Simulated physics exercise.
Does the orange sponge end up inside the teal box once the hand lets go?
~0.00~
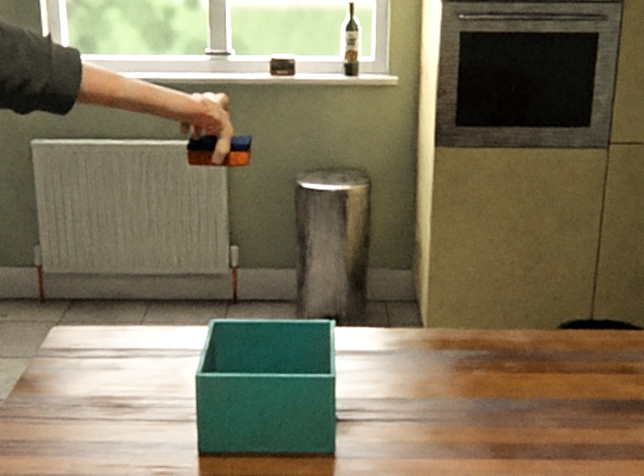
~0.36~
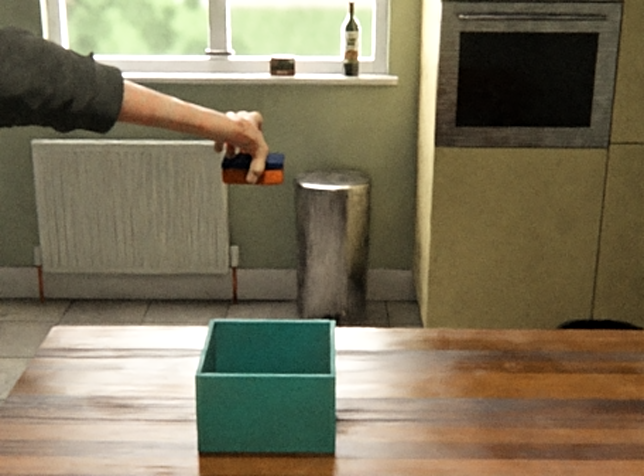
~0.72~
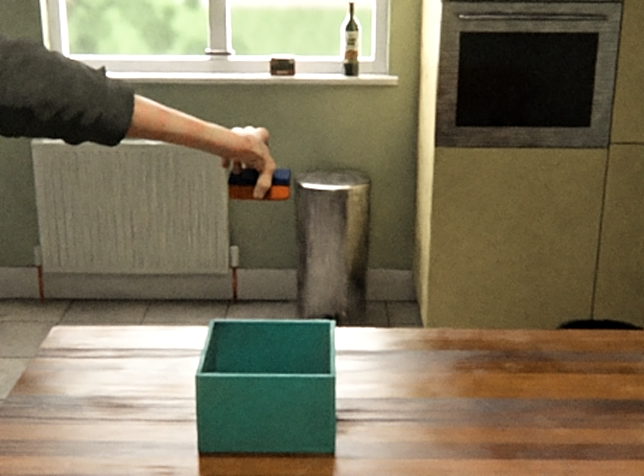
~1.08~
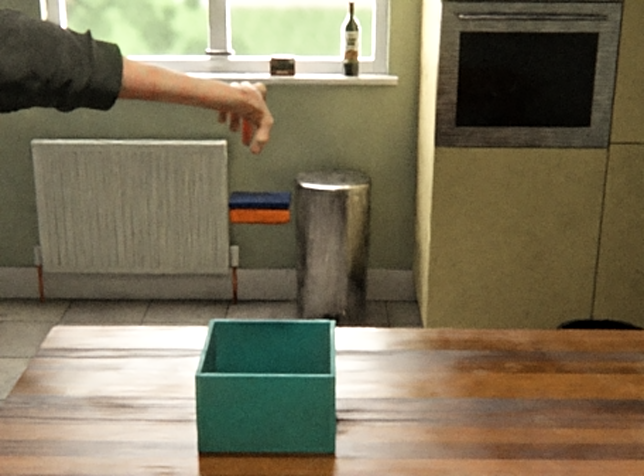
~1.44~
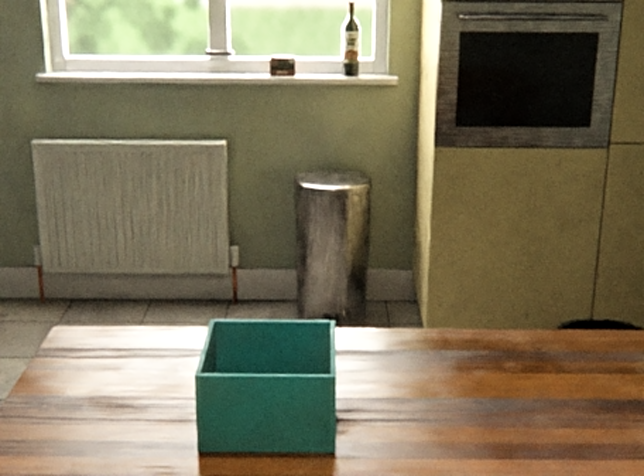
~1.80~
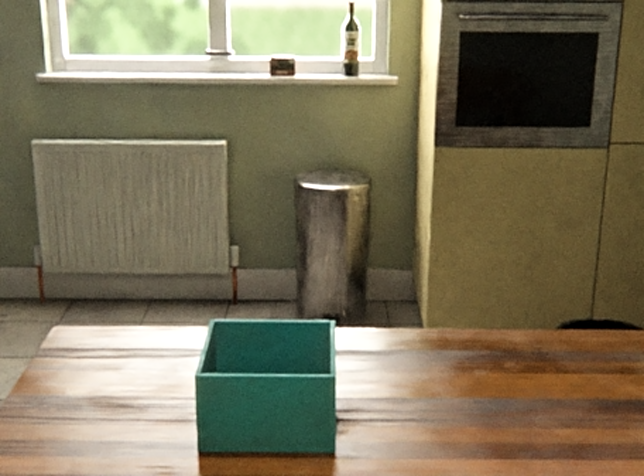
Yes, the orange sponge drops from above the open box and lands inside, out of sight behind its walls.
An orange sponge with a dark blue top is held in the air by a hand reaching in from the left in a dark sleeve, above an open teal box on a wooden table. The kitchen is seen from across the table, with a white radiator and window on the left, a metal bin near the middle and an oven on the right. The hand carries the sponge right and down until it is over the box, then lets go and draws back. The sponge falls into the box and ends up hidden behind its walls, while the box stays still.
